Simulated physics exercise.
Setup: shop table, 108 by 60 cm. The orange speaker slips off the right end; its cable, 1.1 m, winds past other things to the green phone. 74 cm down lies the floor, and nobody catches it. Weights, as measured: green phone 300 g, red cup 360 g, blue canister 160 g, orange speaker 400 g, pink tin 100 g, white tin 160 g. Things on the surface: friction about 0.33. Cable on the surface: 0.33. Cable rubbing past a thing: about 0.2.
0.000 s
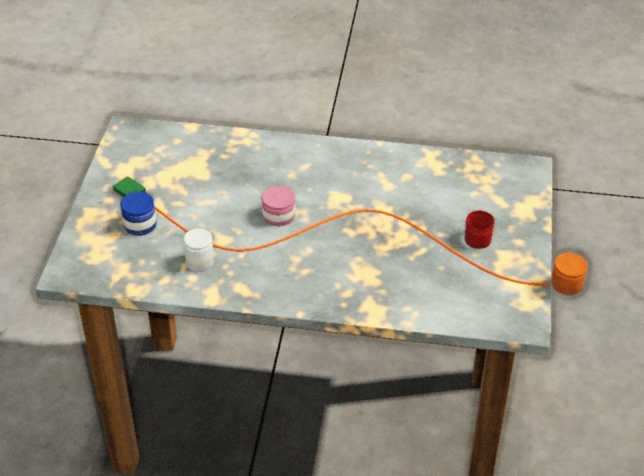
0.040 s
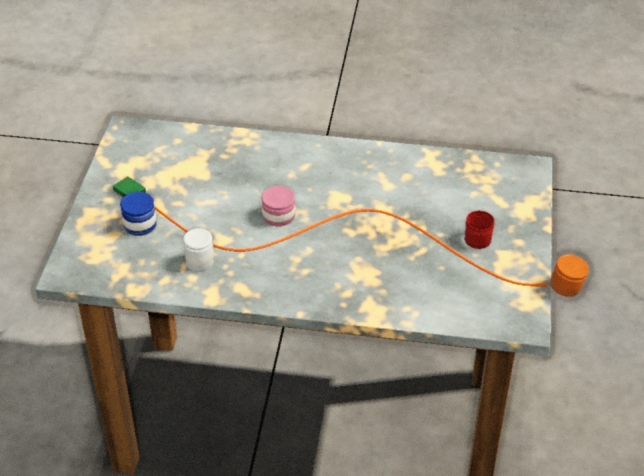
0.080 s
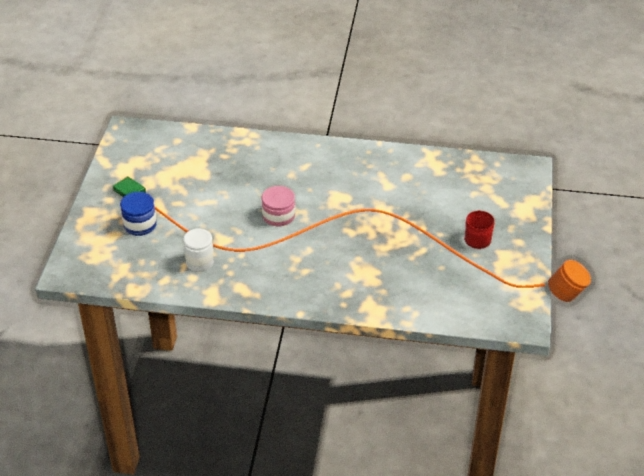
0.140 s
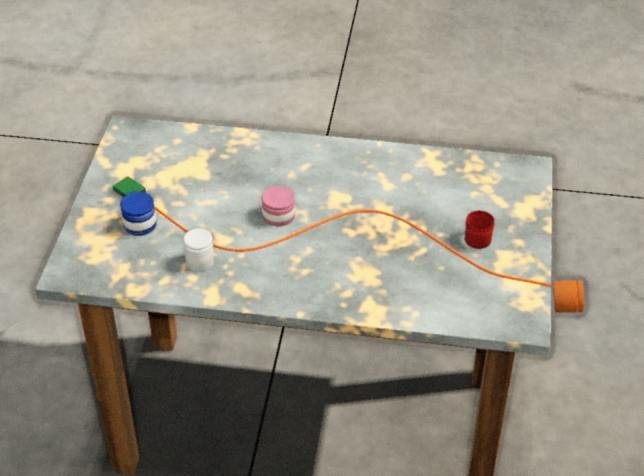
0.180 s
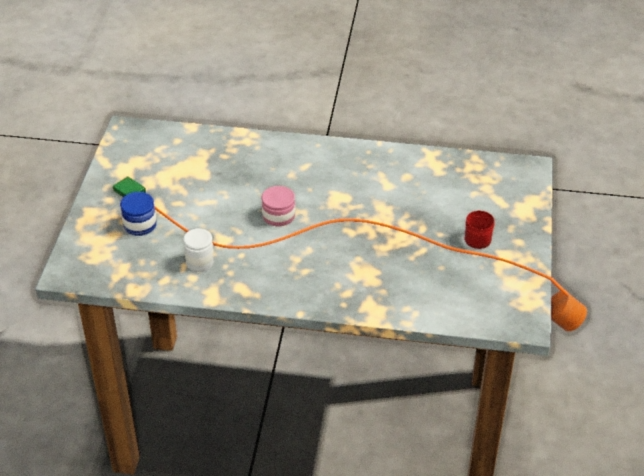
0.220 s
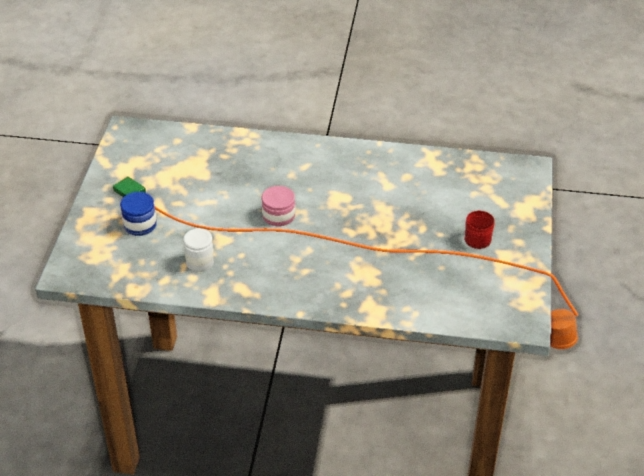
An orange speaker sits at the right edge of a mottled grey-and-yellow table with wooden legs, seen from above on a paved floor. An orange cable winds from a blue canister beside a green phone at left, past white and pink tins and a red cup. The speaker tips over the edge and drops slightly, drawing the cable straighter, while everything else and the camera stay still.
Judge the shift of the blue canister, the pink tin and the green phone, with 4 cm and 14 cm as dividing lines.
My prediction: Blue canister: Minor displacement. Pink tin: Moderate displacement. Green phone: Large displacement.
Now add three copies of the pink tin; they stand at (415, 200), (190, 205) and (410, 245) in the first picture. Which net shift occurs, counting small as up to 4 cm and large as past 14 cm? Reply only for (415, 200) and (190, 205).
Taking them in that order, the first shows only a little movement and the second shows a medium amount of movement.
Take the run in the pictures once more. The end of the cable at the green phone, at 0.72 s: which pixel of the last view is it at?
It sits close to (341, 239) in the last view.
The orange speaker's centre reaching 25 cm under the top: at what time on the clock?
Near 0.36 seconds.
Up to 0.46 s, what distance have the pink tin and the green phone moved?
I'd say the pink tin is some 2 cm out, the green phone some 20 cm.
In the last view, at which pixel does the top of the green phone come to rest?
Around (416, 252).
By 0.5 s, the cable's tail end at (226, 209); green phone 20 cm off its start, pink tin 3 cm off its start, orange speaker over the edge.
By 0.7 s, the cable's tail end at (341, 239); green phone 48 cm off its start, pink tin 7 cm off its start, orange speaker over the edge.
By 1.0 s, the cable's tail end at (421, 256); green phone 66 cm off its start at (406, 250), pink tin 7 cm off its start at (300, 183), orange speaker over the edge.
By 1.2 s, the cable's tail end at (432, 258); green phone 68 cm off its start, pink tin 7 cm off its start, orange speaker over the edge.
By 2.4 s, the cable's tail end at (432, 258); green phone 68 cm off its start at (416, 252), pink tin 7 cm off its start at (301, 183), blue canister 0 cm off its start at (137, 202), orange speaker over the edge.
